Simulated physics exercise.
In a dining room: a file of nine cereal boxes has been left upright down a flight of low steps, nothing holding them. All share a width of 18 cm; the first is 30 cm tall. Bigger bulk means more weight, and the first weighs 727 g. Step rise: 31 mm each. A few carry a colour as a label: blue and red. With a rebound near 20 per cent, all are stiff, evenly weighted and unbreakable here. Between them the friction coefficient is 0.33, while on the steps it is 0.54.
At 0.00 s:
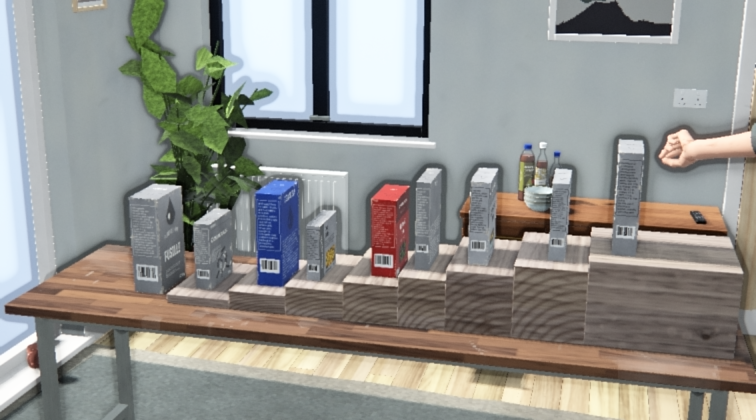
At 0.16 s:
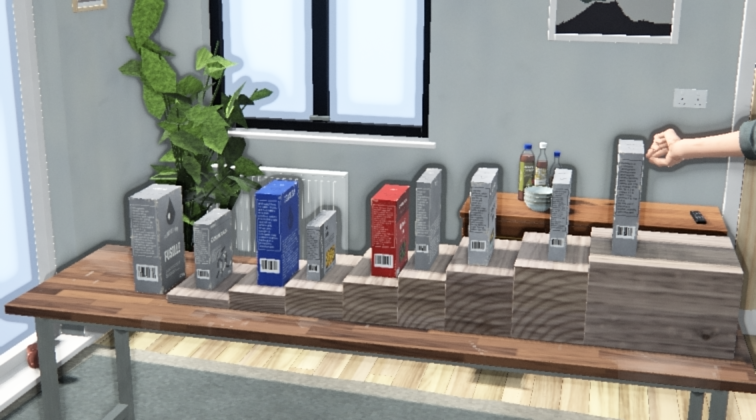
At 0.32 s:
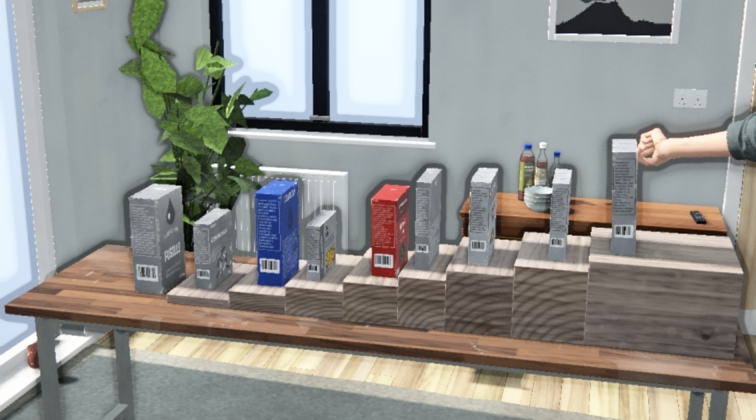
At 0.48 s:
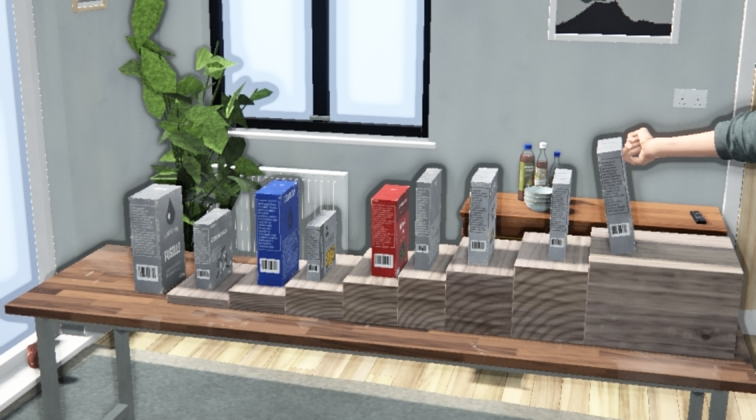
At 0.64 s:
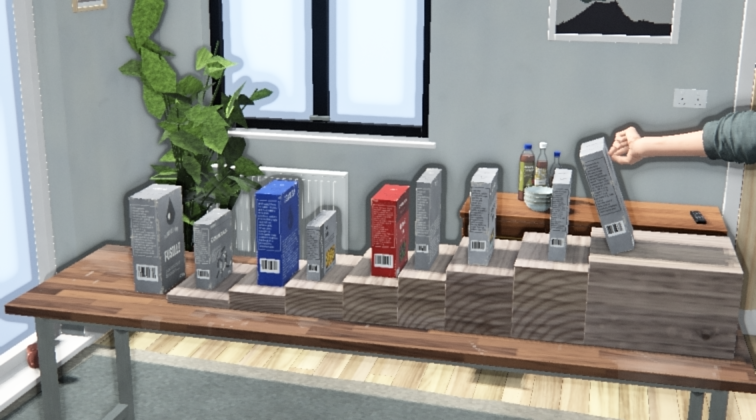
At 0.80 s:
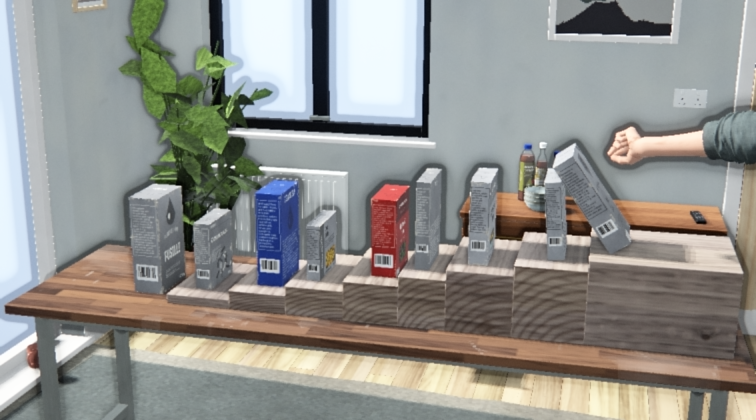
A fist moves left and pushes the rightmost grey box, tilting it against its neighbour.
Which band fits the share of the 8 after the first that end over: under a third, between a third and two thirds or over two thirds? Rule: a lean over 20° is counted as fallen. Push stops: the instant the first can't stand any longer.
Over two thirds.
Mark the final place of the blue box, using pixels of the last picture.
Somewhere around pixel (219, 253).
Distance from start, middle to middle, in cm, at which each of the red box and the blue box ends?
Red ends up 20 cm away; blue ends up 20 cm away.
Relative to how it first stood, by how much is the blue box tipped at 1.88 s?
I'd estimate close to 60°.
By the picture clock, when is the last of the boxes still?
At roughly 2.5 s.
Around 1.18 s, 2 of the 8 other boxes over; red box tipped 6°.
Around 1.88 s, 7 of the 8 other boxes over; red box lying flat; blue box tipped 59°.
Finally (2.8 s), 8 of the 8 other boxes over; red box lying flat; blue box lying flat. That is 100 per cent. Not one is left standing. Seen by the last camera, middles, red box near (337, 247), blue box near (219, 253).
